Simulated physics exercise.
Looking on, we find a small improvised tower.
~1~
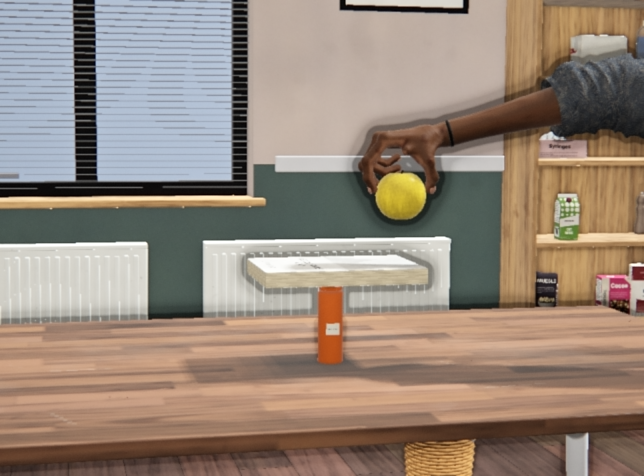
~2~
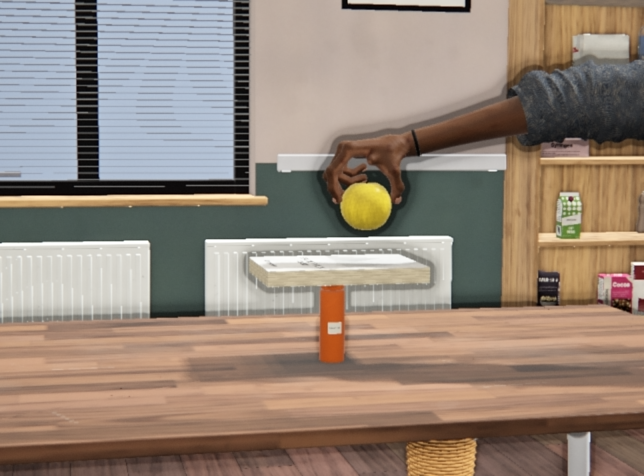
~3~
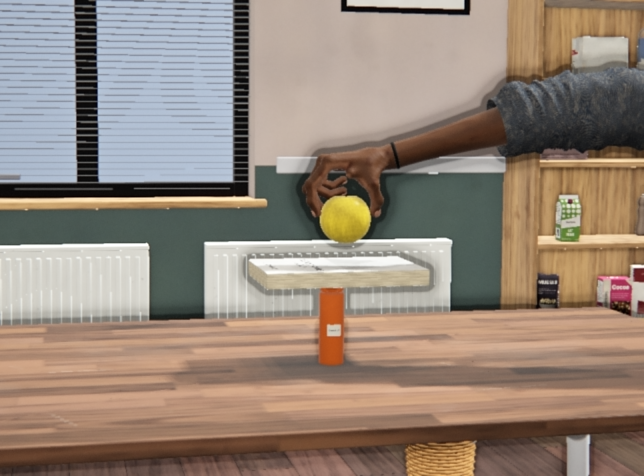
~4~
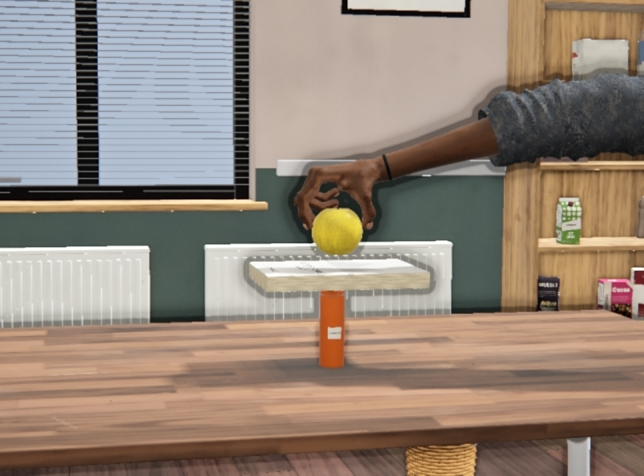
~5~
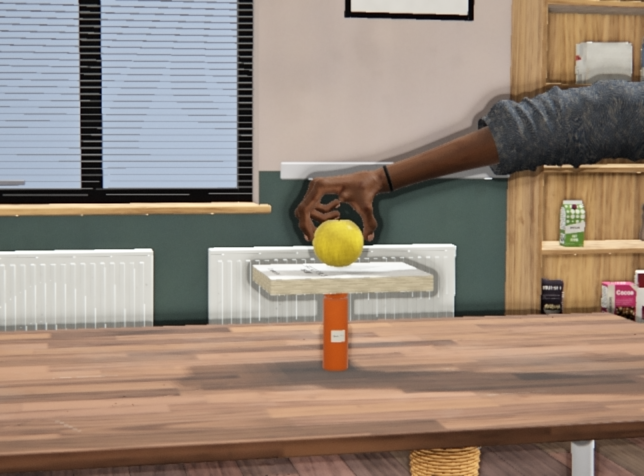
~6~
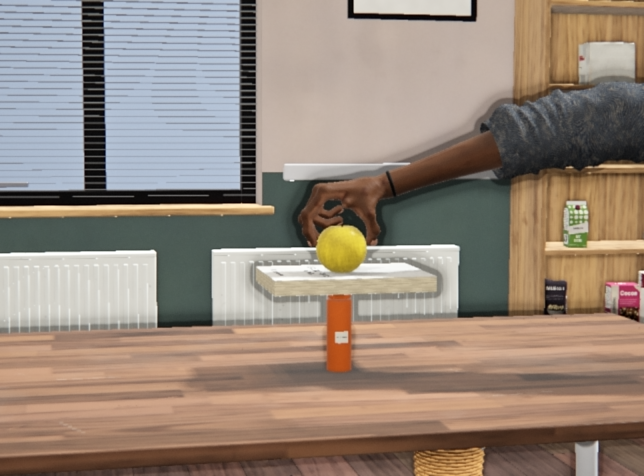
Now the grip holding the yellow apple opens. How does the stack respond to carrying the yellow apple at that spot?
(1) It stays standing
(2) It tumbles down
It stays standing (1).
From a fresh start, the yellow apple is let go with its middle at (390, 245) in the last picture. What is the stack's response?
Result: The stack tips over.
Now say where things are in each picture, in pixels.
In the first frame, on its way; yellow apple (401, 196); white book (335, 271).
In the second frame, on its way; yellow apple (366, 206); white book (337, 270).
In the third frame, on its way; yellow apple (345, 218); white book (336, 272).
In the fourth frame, on its way; yellow apple (337, 231); white book (337, 275).
In the fifth frame, on its way; yellow apple (338, 243); white book (340, 278).
In the sixth frame, in place under the hand; yellow apple (341, 249); white book (344, 279).
Then, 0.20 s past the last view, nothing moves.
Then, 0.50 s past the last view, yellow apple resting near (341, 249).
Finally, all 3 still in place. Final places as the last picture's camera would see them, yellow apple near (341, 249). The stack holds.
